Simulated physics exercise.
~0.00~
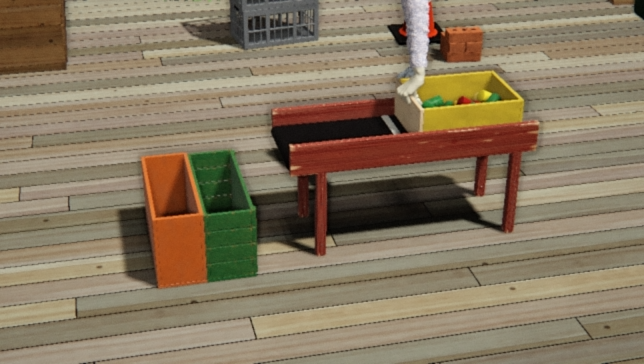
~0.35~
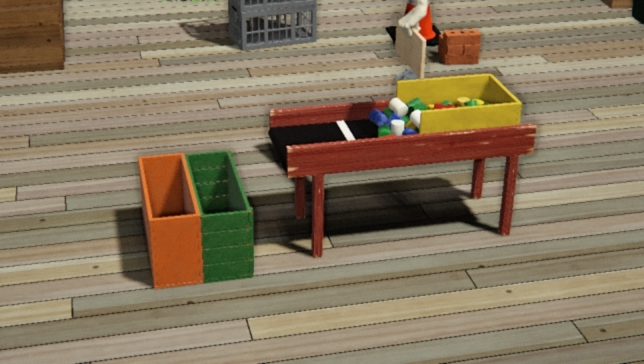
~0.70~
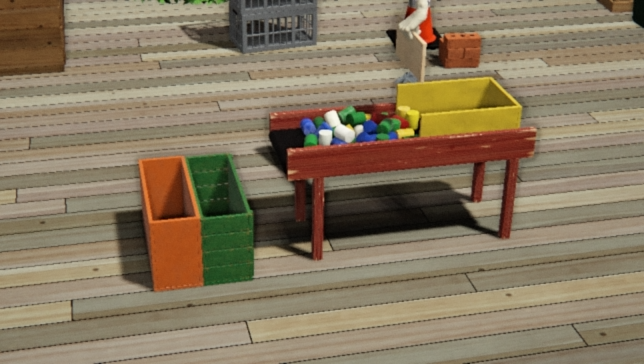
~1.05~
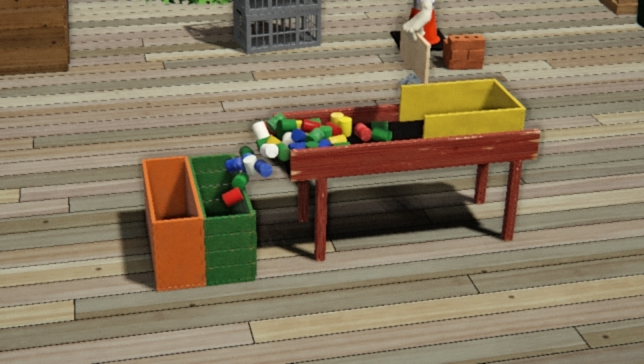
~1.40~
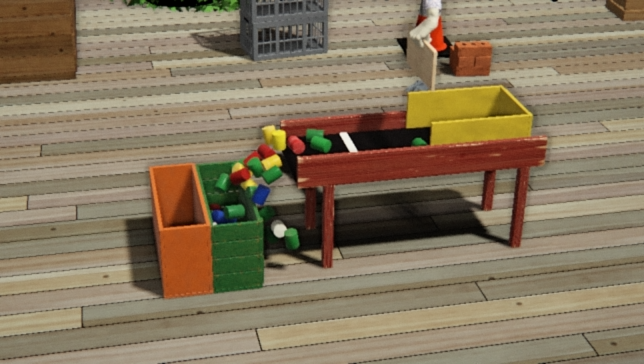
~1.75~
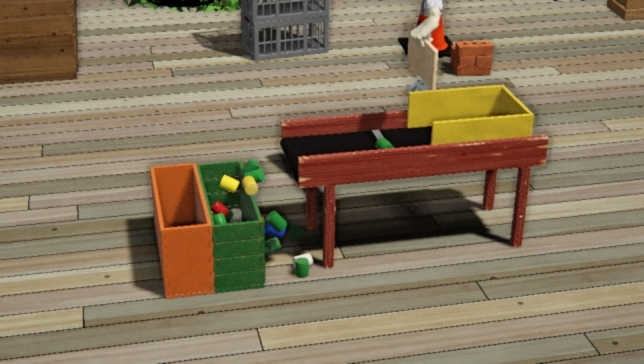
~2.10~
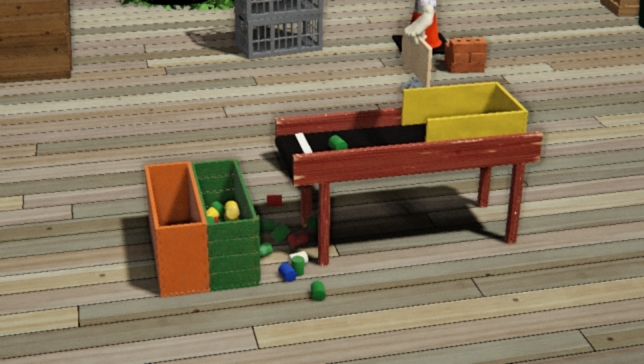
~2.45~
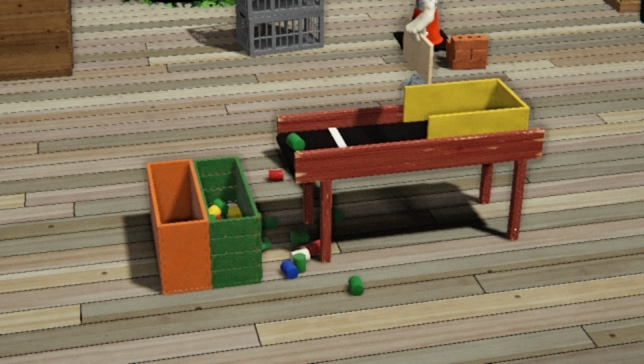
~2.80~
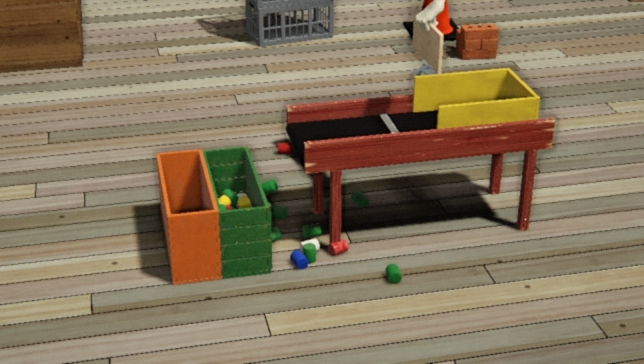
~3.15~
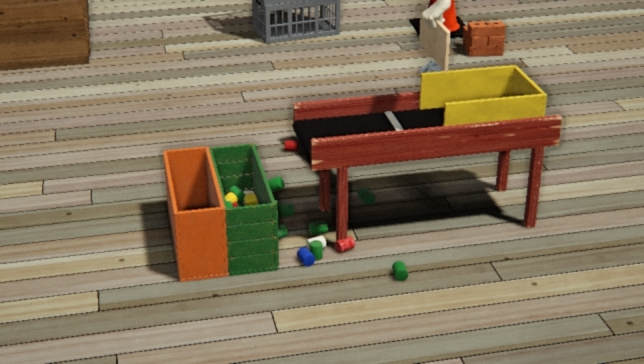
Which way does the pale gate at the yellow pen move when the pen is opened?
The gate moves upward, rising clear of the belt and staying raised above it.
